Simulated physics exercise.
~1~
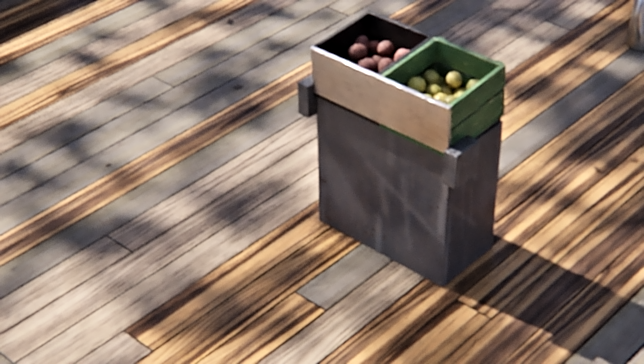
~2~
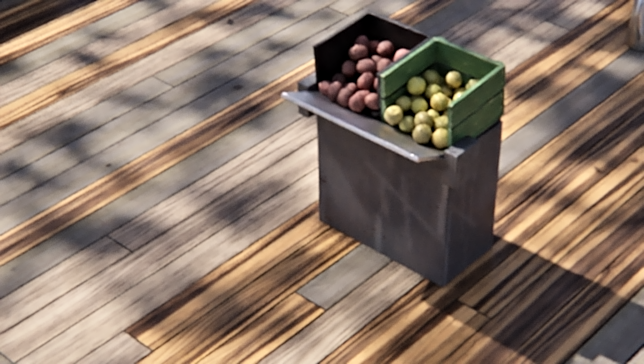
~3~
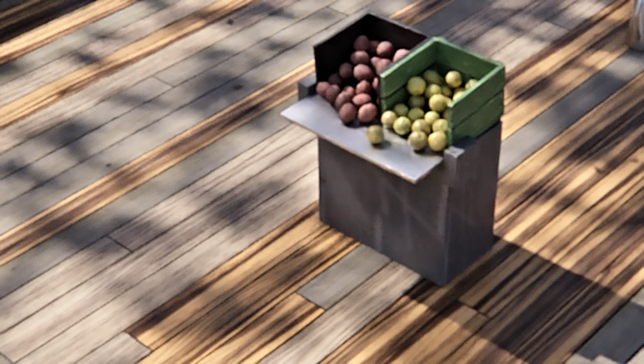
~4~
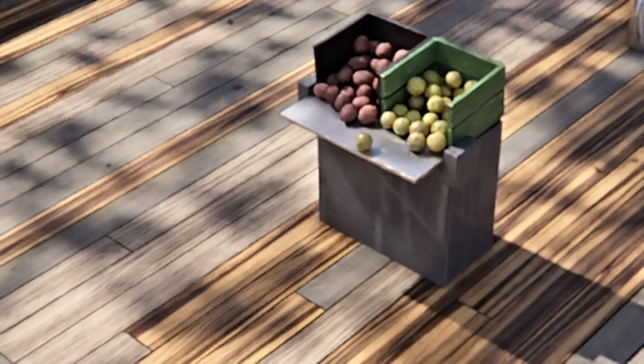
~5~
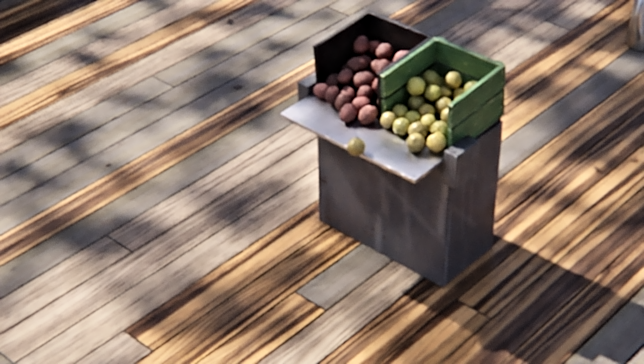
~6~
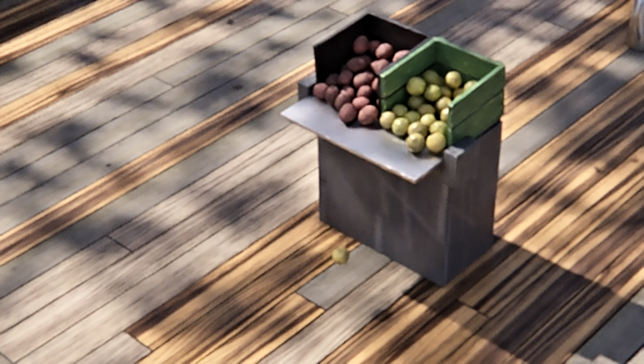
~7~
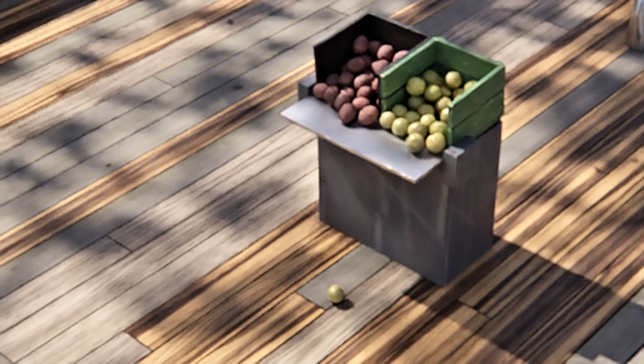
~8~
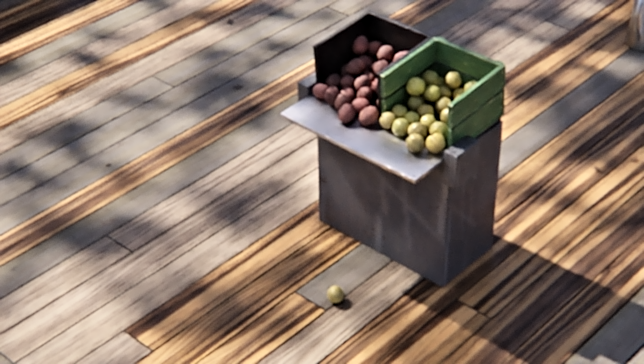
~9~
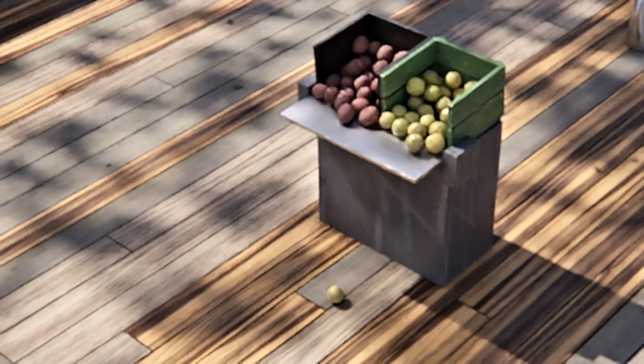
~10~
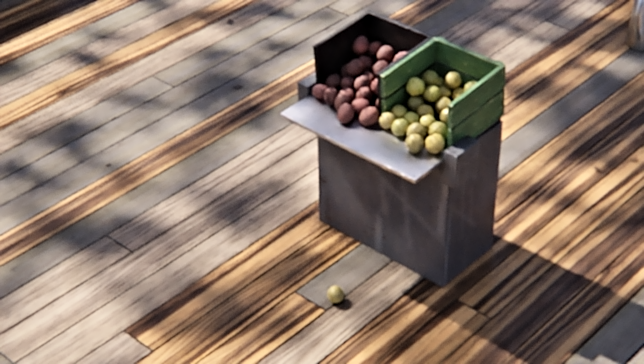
A bin's front flap swings down and one yellow apple rolls off onto the ground.
